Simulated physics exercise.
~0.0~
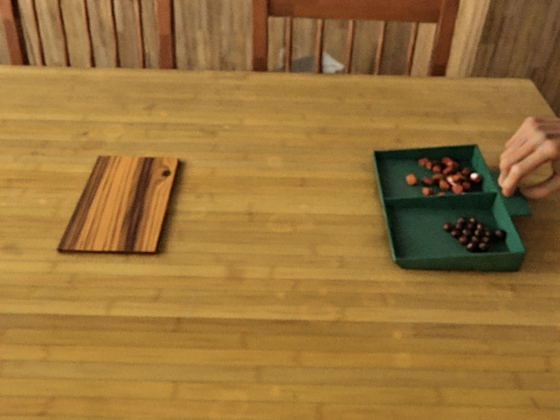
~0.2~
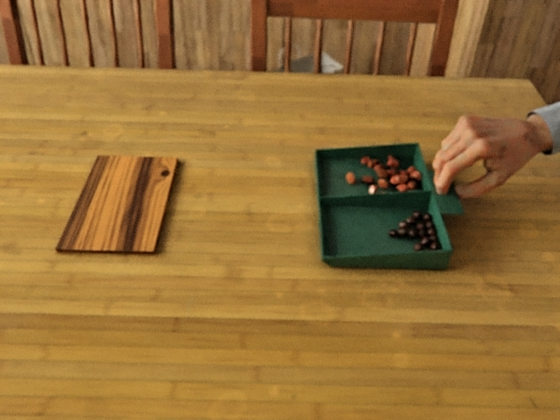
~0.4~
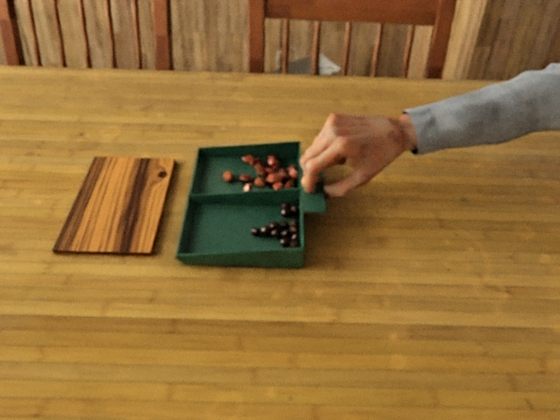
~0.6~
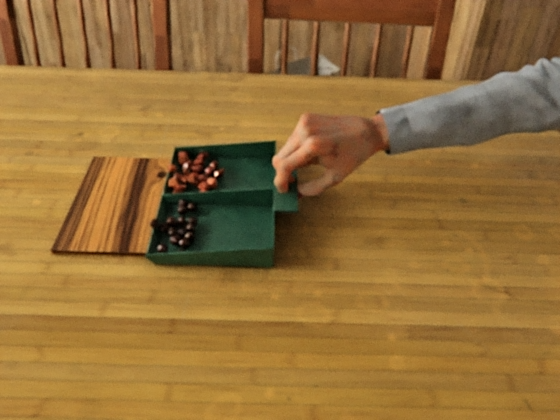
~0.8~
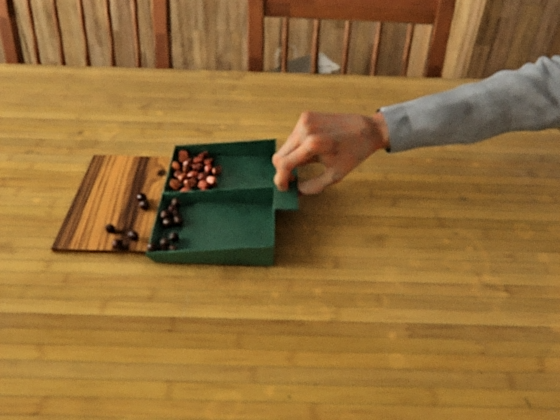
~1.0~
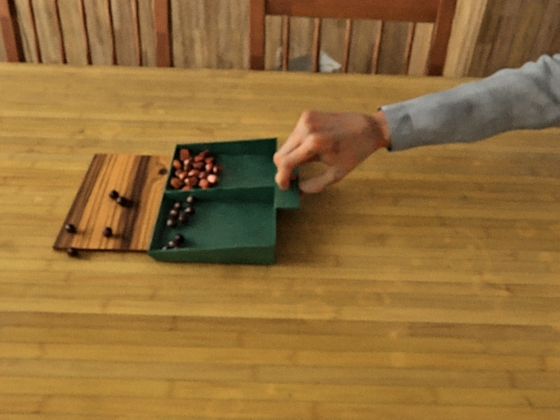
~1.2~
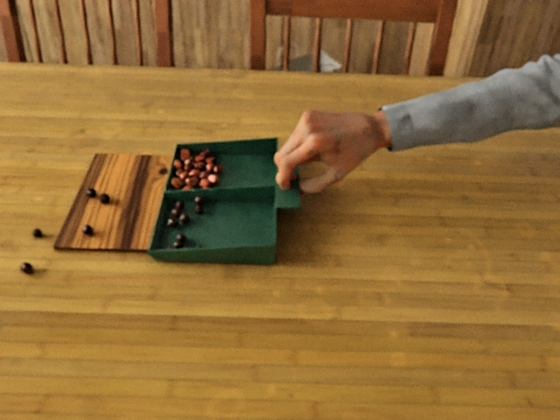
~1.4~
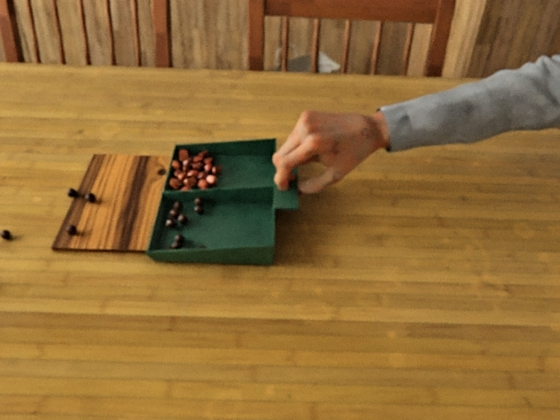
A hand in a grey-blue sleeve slides a green two-part tray leftward across a pale wooden table, seen from above at a slant, with chairs behind. Reddish-brown pieces sit in the far part and small dark balls in the near part, while a flat striped wooden board lies at the left. The tray reaches the board and stops, and both batches shift to its left end. Several dark balls spill over the edge and roll across the board, some onto the table beyond. The reddish pieces stay inside, bunched at the left, with the hand still holding the tray.
